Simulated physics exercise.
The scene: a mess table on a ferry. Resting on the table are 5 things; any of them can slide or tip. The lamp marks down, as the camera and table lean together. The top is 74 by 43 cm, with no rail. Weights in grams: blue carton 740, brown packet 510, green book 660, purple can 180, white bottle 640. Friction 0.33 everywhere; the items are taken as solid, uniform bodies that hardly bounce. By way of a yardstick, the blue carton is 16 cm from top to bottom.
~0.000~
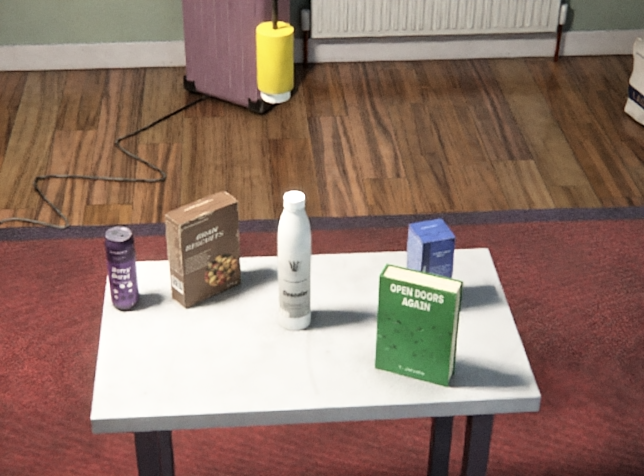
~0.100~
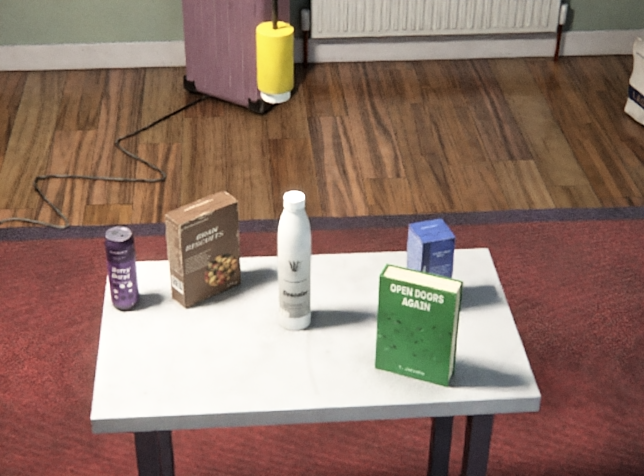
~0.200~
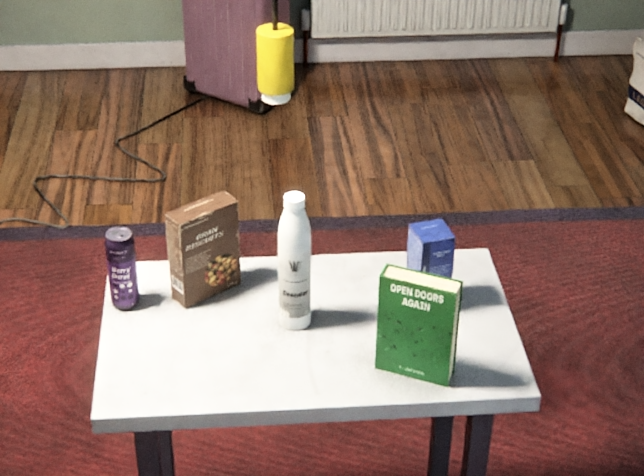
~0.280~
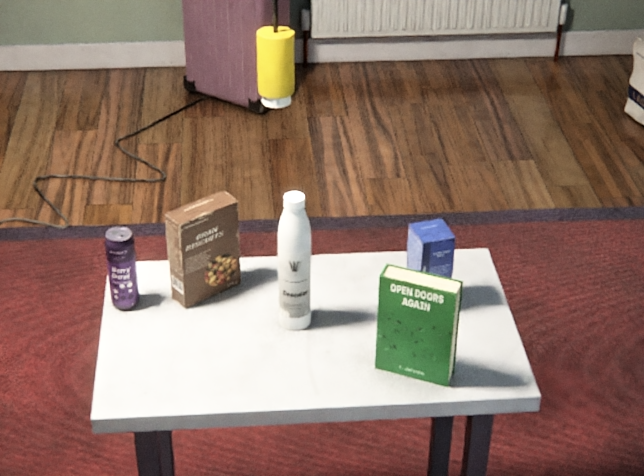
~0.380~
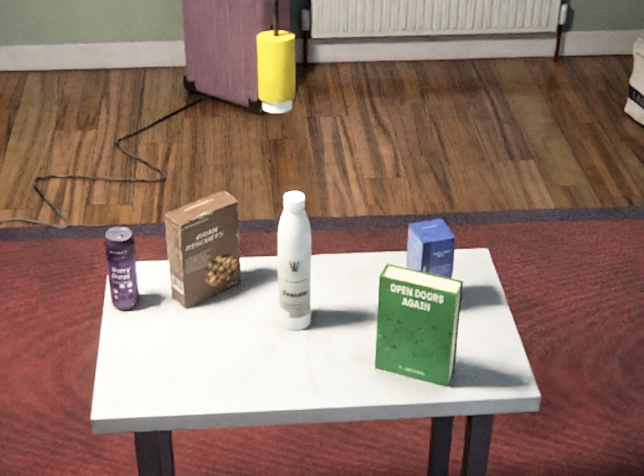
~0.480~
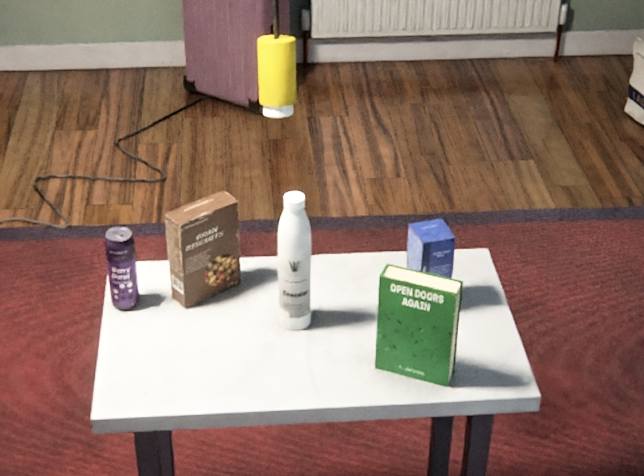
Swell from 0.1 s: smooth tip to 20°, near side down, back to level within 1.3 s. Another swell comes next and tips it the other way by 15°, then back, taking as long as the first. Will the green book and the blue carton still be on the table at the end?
Result: Green book: Off, blue carton: On.
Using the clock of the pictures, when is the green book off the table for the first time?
Around 0.9 seconds.
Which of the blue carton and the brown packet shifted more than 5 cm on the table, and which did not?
As for the blue carton, it remains where it was, and the brown packet winds up somewhere else.
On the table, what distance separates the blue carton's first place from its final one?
Displacement: Approx. 2 cm.
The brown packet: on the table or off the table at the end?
Brown packet: Stays in bounds.
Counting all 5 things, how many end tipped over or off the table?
I count 4.
Around 0.98 s, floor tilted 14°, near side down; green book now off the table; blue carton shifted 2 cm near (431, 273); white bottle tipped 66° against what carries it.
Around 1.28 s, floor tilted 2°, near side down; white bottle now off the table; blue carton shifted 2 cm near (431, 274); brown packet on its side.
Around 1.88 s, floor tilted 13°, far side down; blue carton shifted 2 cm near (431, 274); brown packet on its side; purple can on its side.
Finally (4.7 s), off the table, green book and white bottle; on their side or leaning hard on the table, brown packet and purple can; the last one still in place (within 5 cm). In the last view, blue carton near (431, 274).
